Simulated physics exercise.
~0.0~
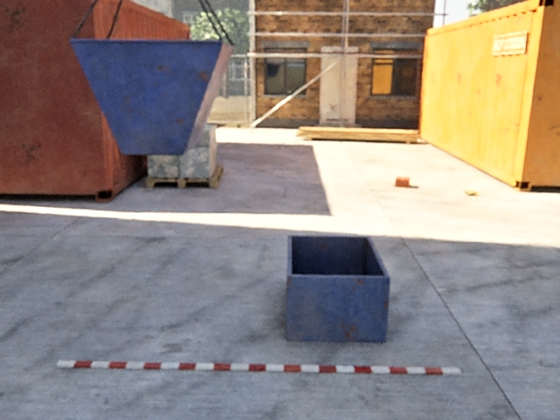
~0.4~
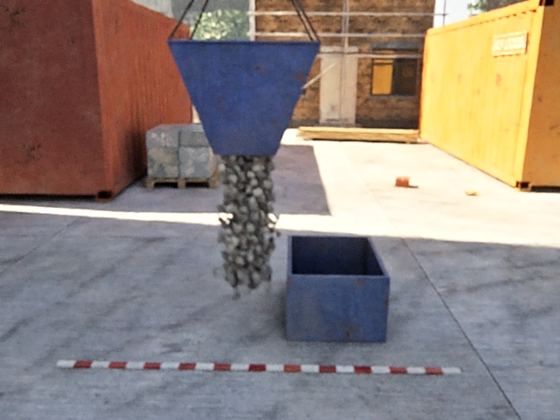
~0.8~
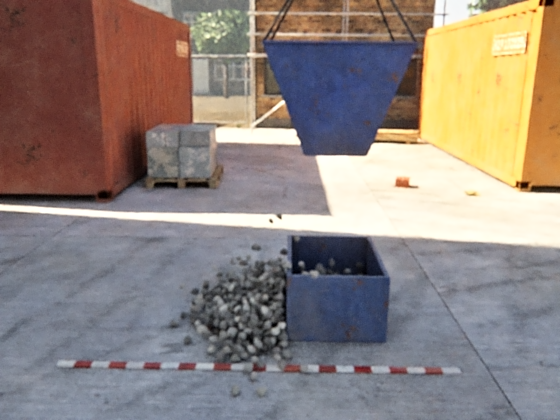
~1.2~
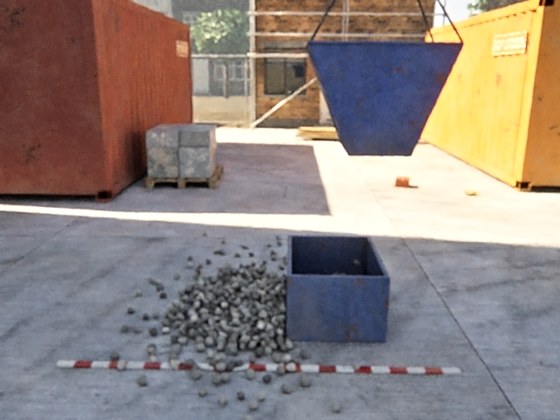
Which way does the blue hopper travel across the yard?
The blue hopper travels to the right, going from the upper left to above the bin and a little beyond.
